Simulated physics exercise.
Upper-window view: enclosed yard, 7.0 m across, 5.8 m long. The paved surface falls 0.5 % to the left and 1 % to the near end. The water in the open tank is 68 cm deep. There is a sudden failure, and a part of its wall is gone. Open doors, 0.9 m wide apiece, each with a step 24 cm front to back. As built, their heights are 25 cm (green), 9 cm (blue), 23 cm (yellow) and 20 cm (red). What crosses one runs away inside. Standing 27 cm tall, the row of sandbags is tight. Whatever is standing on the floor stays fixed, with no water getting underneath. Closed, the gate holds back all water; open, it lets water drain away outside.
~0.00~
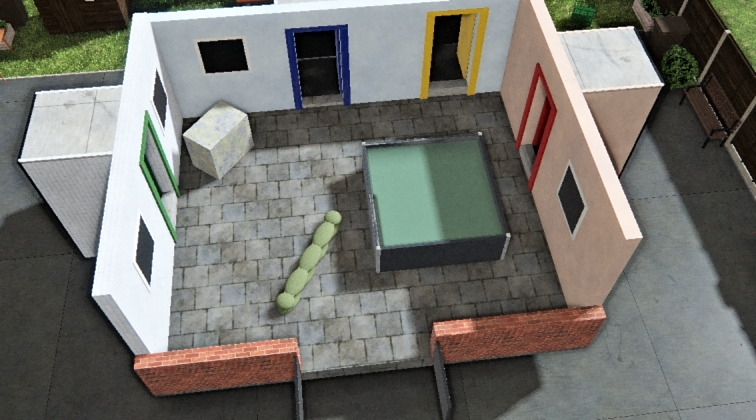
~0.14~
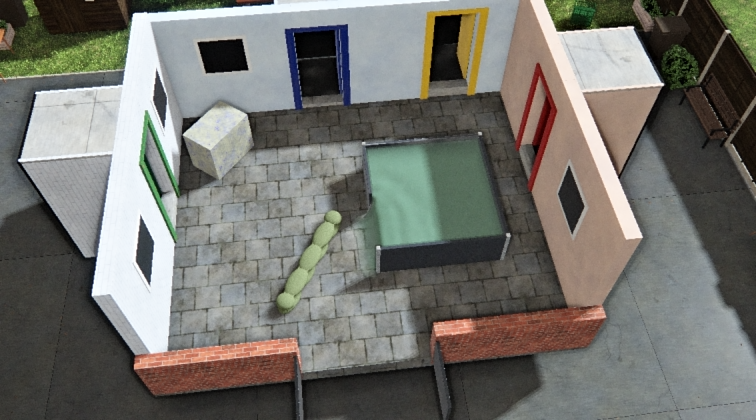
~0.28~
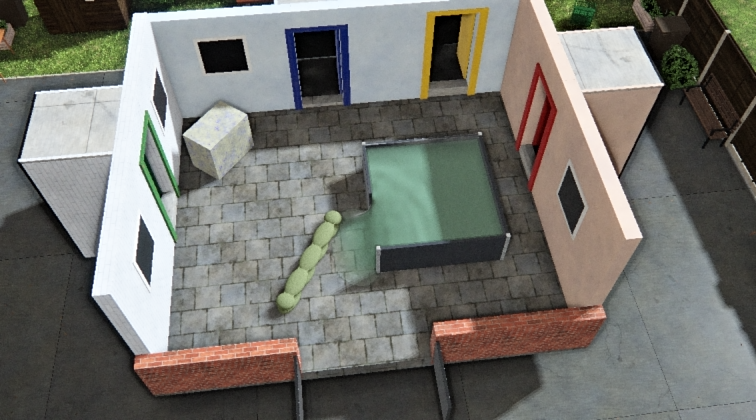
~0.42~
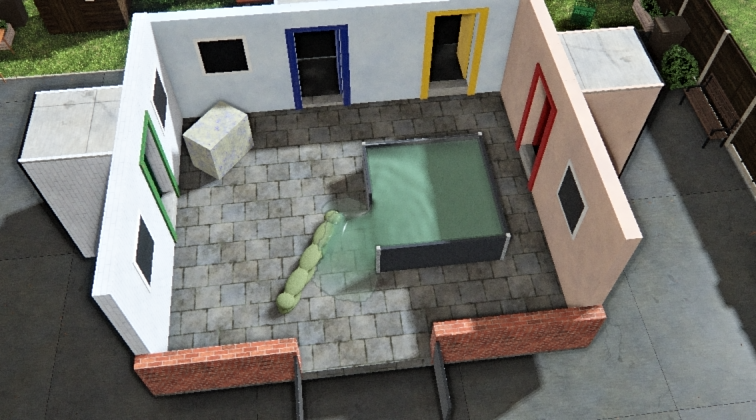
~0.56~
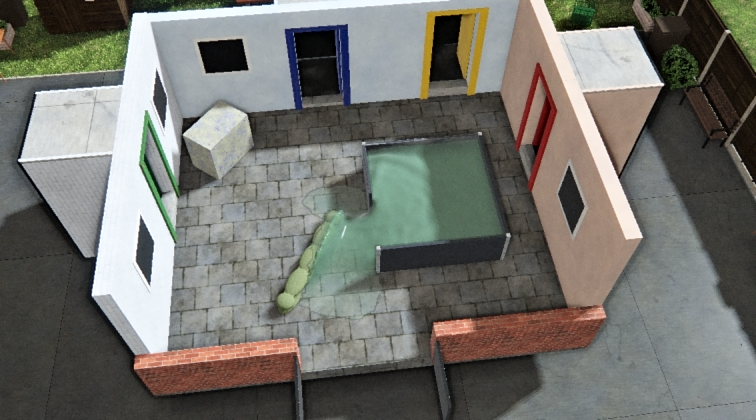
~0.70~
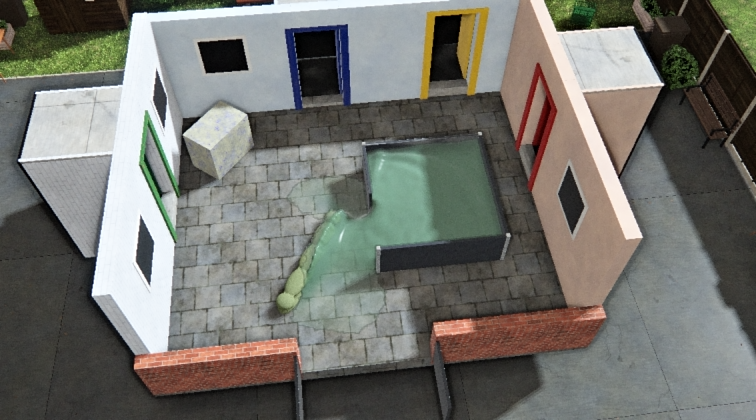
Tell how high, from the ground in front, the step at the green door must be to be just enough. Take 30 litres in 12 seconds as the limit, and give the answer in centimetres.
It must be about 7 cm high.
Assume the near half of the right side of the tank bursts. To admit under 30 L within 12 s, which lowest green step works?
In that case about 11.0 cm.
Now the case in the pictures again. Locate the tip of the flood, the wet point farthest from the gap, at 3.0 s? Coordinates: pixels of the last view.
I'd put the front's tip around (217, 116).
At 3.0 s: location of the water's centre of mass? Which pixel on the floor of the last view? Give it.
I'd say around (364, 236).
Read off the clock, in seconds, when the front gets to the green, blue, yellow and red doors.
Green at 2.4 seconds, blue at 2.2 seconds, yellow at 5.0 seconds, red at 9.0 seconds.
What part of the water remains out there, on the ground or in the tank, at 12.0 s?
Water still present: Approx. 60 %.
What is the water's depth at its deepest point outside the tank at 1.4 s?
52 cm.
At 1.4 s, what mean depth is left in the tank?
Mean depth: Approx. 50 cm.
After 1.4 s water covers 30 % of the floor, deepest (52 cm) near (329, 247); it has not reached the green door.
After 3.0 s water covers 55 % of the floor, deepest (36 cm) near (329, 247); 11 cm at the green door, 0 litres in over its 25 cm step.
After 12.0 s water covers 80 % of the floor, deepest (14 cm) near (178, 373); 9 cm at the green door, 0 litres in over its 25 cm step.
At the green door as built, the water arrived by 2.4 s and peaked near 12 cm at 2.8 s.
Run again over the same 12 s with other heights there, 48 litres in over 6 cm, 14 litres over 8.5 cm. The limit of 30 litres is kept from about 7 cm up.
